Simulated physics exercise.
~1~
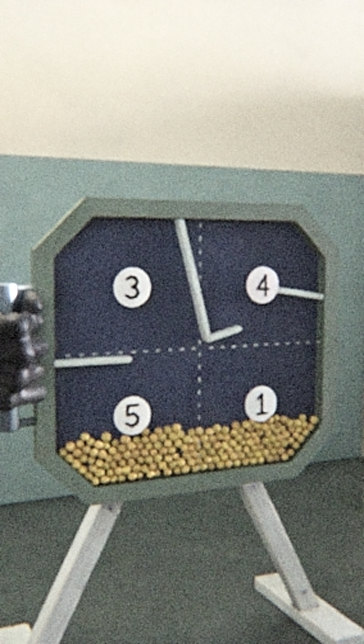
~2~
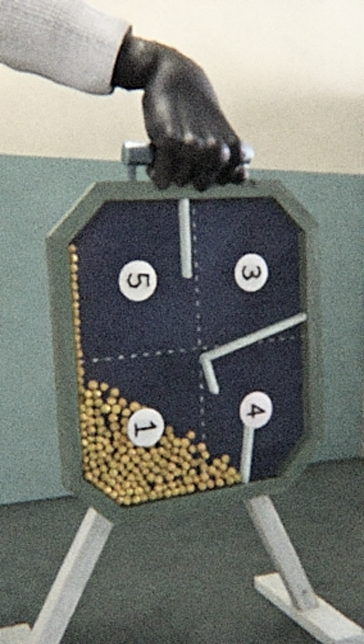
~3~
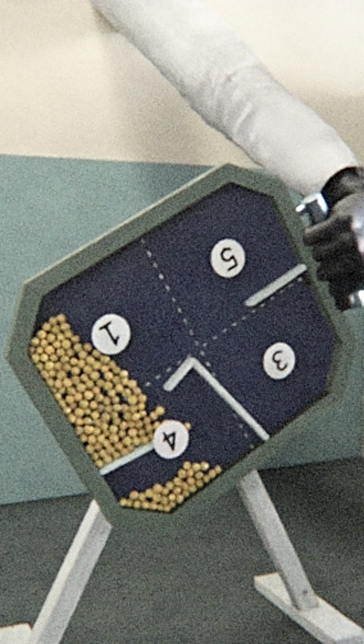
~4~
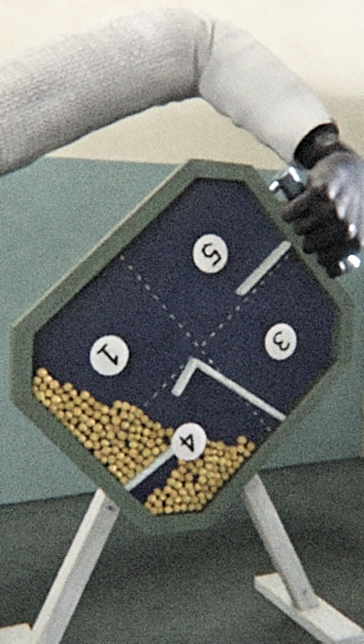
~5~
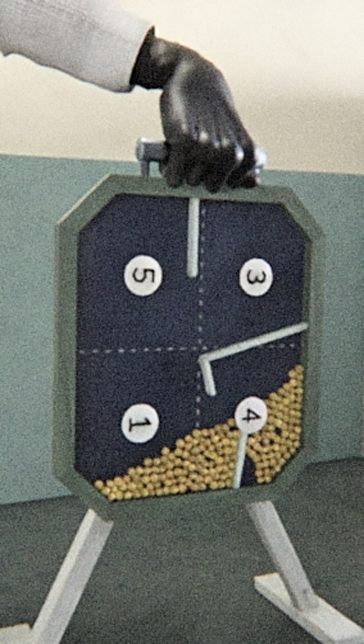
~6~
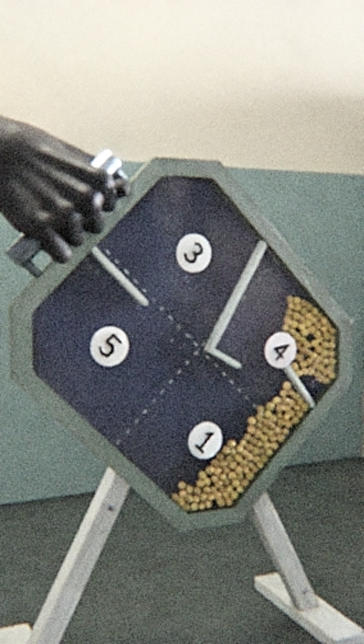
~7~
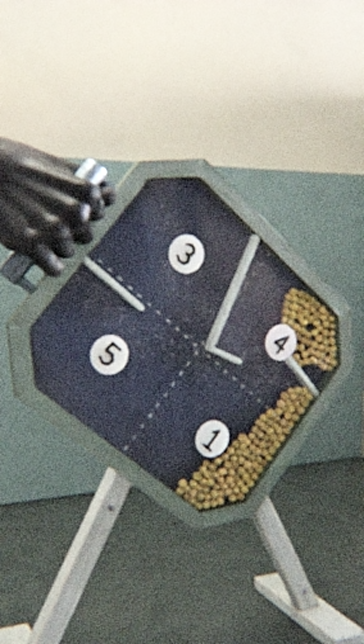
A black-gloved hand turned an eight-sided box of chickpeas clockwise well past upright on its side, then swung it partway back, and the chickpeas slid left, then right, ending tilted with them split between the quarters marked one and four.
